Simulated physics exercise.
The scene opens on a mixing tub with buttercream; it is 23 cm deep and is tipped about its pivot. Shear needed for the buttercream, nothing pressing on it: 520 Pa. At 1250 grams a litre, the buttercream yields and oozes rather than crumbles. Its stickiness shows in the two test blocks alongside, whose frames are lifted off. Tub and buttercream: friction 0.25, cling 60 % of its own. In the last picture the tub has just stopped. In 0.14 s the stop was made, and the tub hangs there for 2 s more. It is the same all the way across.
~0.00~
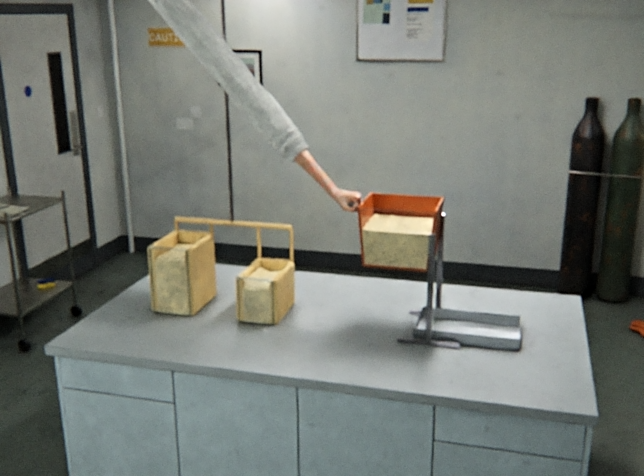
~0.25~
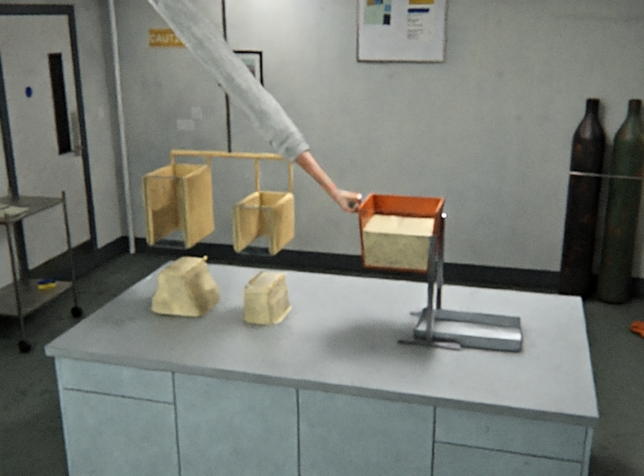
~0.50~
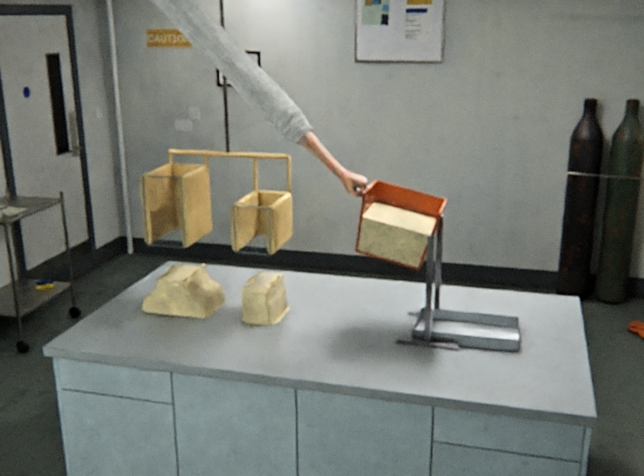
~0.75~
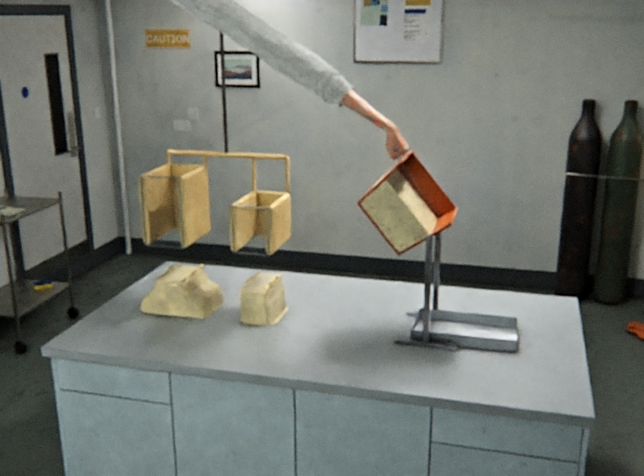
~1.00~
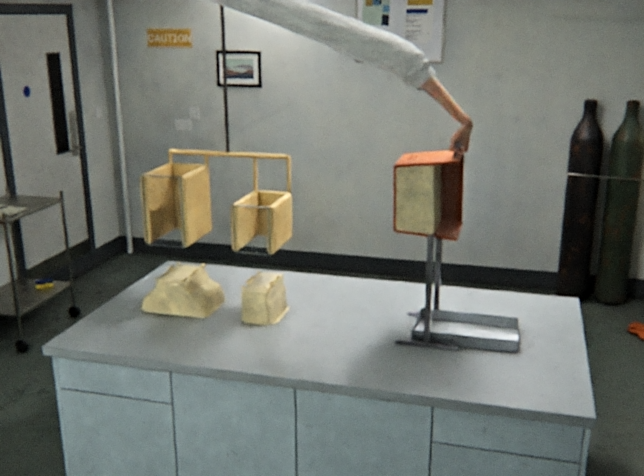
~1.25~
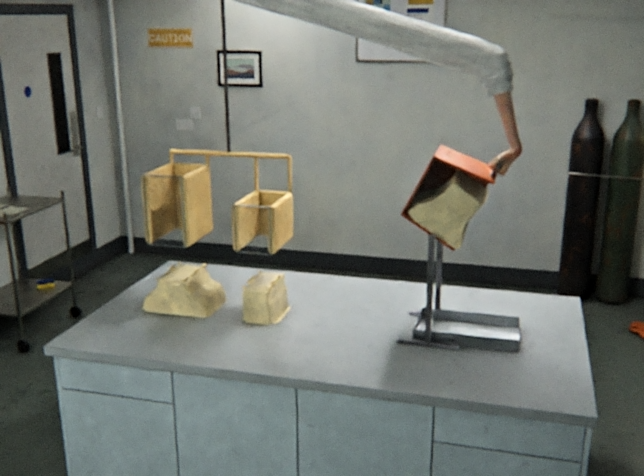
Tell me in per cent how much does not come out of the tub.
Something like 0 per cent stays in.
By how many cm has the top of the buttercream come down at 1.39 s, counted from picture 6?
About 12 cm.
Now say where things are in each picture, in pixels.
In the first frame, handle-side rim at (360, 208), tilt 0 degrees; top of the buttercream at (365, 229); blocks stand 25 cm, 16 cm (left to right).
In the second frame, handle-side rim at (360, 208), tilt 0 degrees; top of the buttercream at (365, 230); blocks stand 19 cm, 16 cm (left to right).
In the third frame, handle-side rim at (365, 194), tilt 12 degrees; top of the buttercream at (366, 217); blocks stand 16 cm, 15 cm (left to right).
In the fourth frame, handle-side rim at (403, 164), tilt 50 degrees; top of the buttercream at (385, 182); blocks stand 16 cm, 15 cm (left to right).
In the fifth frame, handle-side rim at (458, 164), tilt 89 degrees; top of the buttercream at (434, 167); blocks stand 16 cm, 15 cm (left to right).
In the sixth frame, handle-side rim at (493, 184), tilt 116 degrees; top of the buttercream at (454, 184); blocks stand 16 cm, 15 cm (left to right).
After 1.39 s, the tub is at 116 degrees and holds 28 %.
After 1.56 s, the tub is at 116 degrees and holds 0 %.
After 1.73 s, the tub is at 116 degrees and holds 0 %.
After 1.90 s, the tub is at 116 degrees and holds 0 %.
After 3.25 s, at the end, the tub is at 116 degrees and holds 0 %.
